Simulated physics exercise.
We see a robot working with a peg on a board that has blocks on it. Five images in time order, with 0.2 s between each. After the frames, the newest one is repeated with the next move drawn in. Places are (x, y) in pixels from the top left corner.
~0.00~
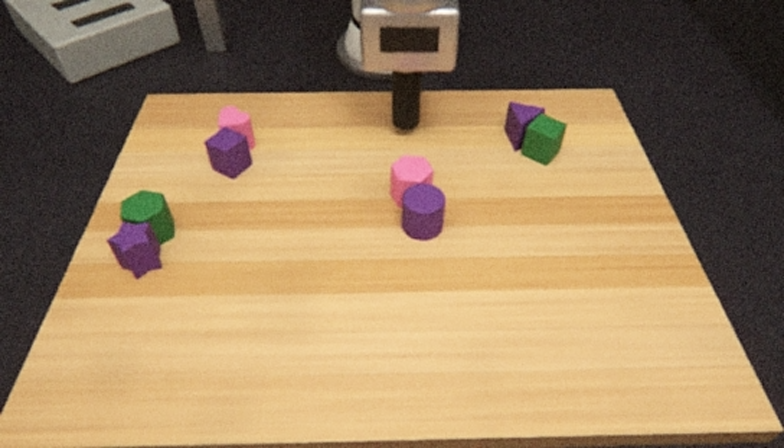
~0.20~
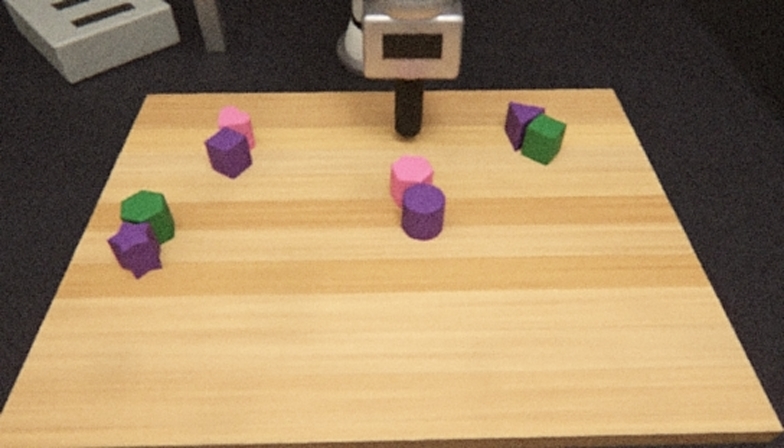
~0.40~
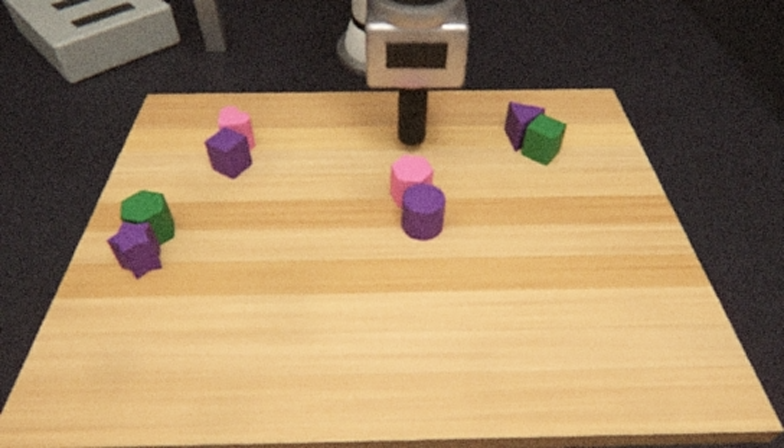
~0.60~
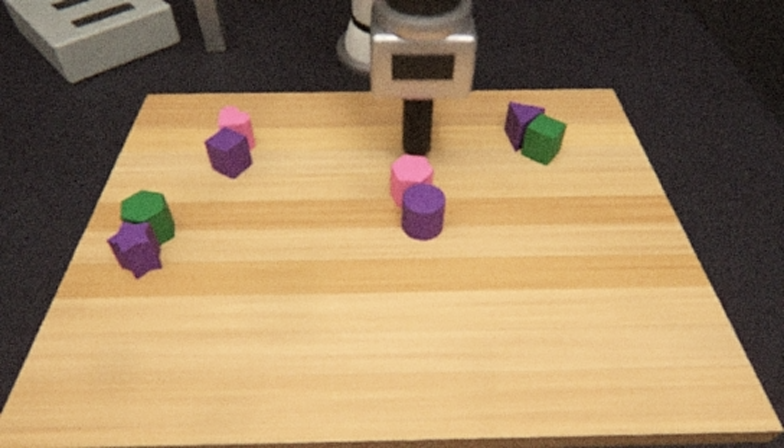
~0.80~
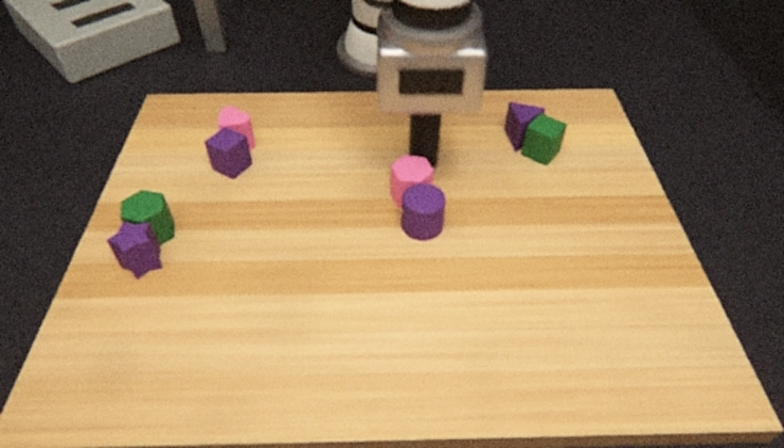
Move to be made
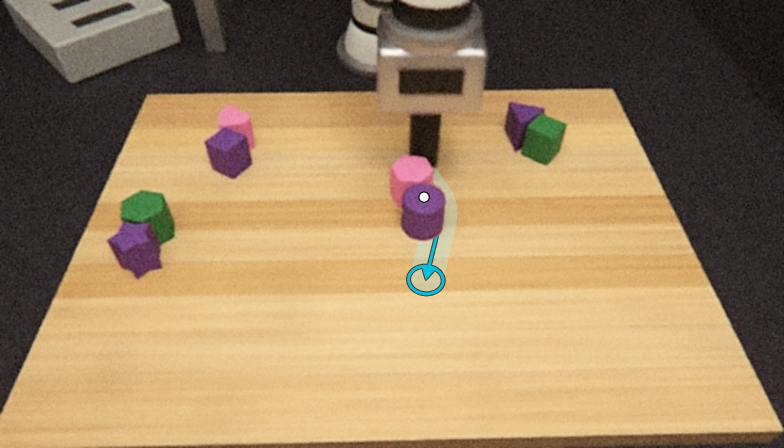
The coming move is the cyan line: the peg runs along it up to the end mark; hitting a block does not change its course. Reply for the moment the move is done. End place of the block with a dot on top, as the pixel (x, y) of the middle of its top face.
If I read the scene right, the answer is (387, 243).
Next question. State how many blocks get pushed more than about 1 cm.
Two of them.
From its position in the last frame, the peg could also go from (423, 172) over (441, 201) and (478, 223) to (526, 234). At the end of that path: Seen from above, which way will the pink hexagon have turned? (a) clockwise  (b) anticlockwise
My pick is a.
Path on the board, from (423, 172) over (441, 203) and (436, 239) to (426, 280); the dot is on the purple disc.
What follows on the original path. One third of the way, peg (442, 195); pink hexagon (406, 177), turned 60° clockwise; purple disc (422, 206).
Two thirds of the way, peg (436, 231); pink hexagon (406, 177), turned 60° clockwise; purple disc (405, 227).
At the end, peg (427, 271); pink hexagon (406, 177), turned 60° clockwise; purple disc (387, 243).
